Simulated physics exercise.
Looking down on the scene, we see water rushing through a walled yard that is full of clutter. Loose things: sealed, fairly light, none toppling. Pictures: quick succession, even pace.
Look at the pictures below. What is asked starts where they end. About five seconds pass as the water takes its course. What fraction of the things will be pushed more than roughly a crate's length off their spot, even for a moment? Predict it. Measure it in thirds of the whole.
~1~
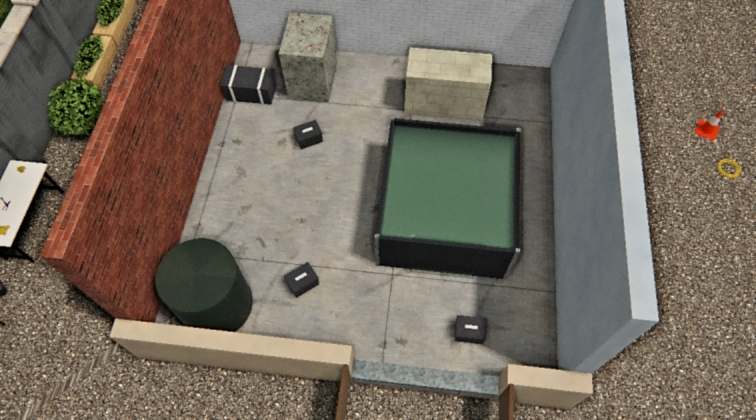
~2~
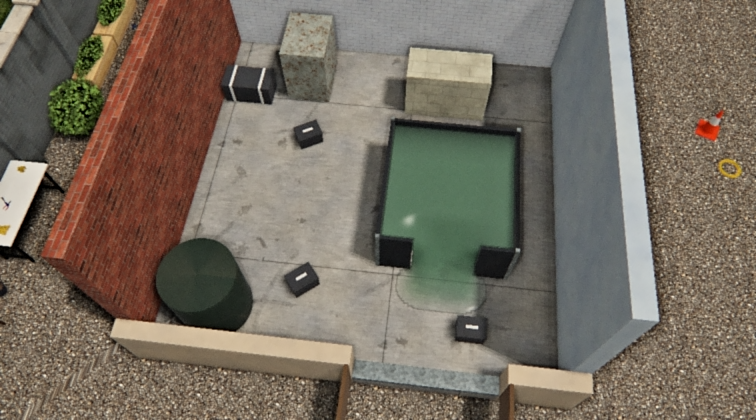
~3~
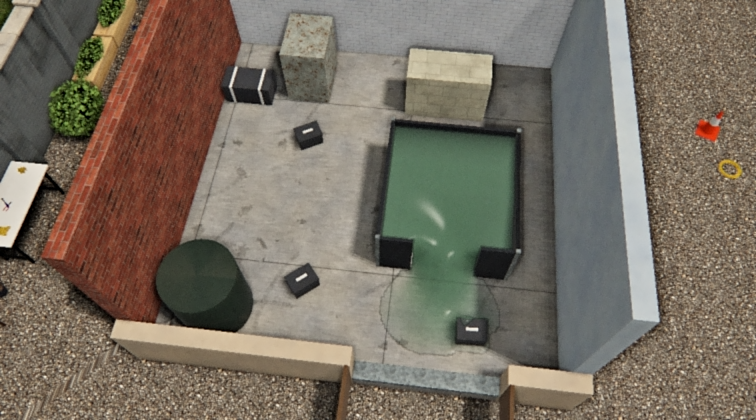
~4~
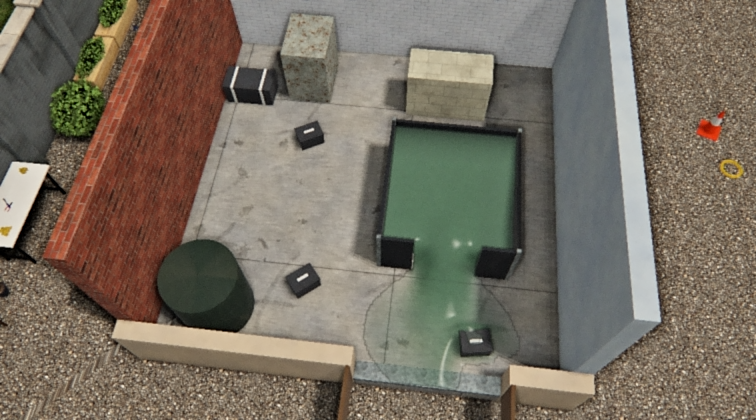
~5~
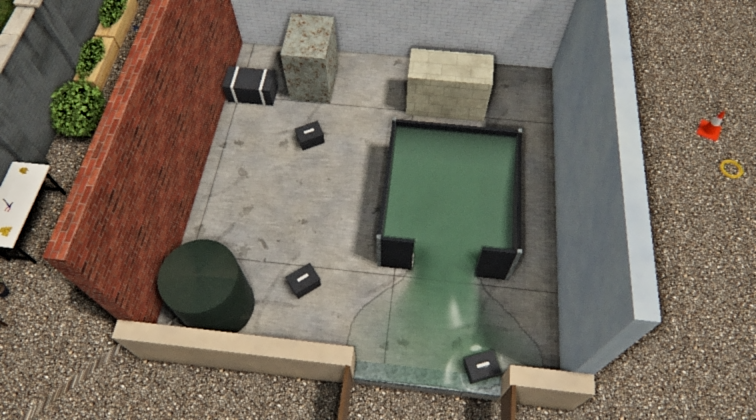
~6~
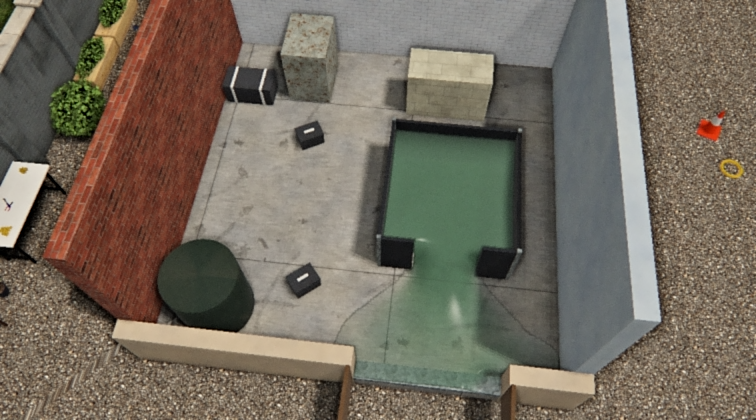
The result is a share beneath one third.
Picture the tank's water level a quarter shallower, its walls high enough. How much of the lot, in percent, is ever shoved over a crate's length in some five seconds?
Roughly 20 per cent of them.
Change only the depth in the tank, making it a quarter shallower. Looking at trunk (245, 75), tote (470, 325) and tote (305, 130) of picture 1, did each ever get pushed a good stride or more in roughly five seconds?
Item by item: Missed the mark, then cleared the mark, then missed the mark.
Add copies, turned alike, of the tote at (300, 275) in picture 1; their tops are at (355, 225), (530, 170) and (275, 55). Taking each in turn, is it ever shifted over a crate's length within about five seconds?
The first sits tight, the second travels far, the third sits tight.
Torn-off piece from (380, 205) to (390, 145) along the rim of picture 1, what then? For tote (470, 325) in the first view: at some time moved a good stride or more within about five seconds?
From what the pictures show, it travelled less.
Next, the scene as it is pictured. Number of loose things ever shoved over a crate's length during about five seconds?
Counting them up gives 1.
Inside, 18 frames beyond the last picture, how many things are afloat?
I count 0.
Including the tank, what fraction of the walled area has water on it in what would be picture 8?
About 25 in a hundred.
A moment on, 1 of 5 are well off their spots; 0 afloat.
Next, 1 of 5 are well off their spots; 0 afloat.
Later, 1 of 5 are well off their spots; 0 afloat.
In the end, 1 of 5 are well off their spots, and 1 have been at some point; 0 afloat.
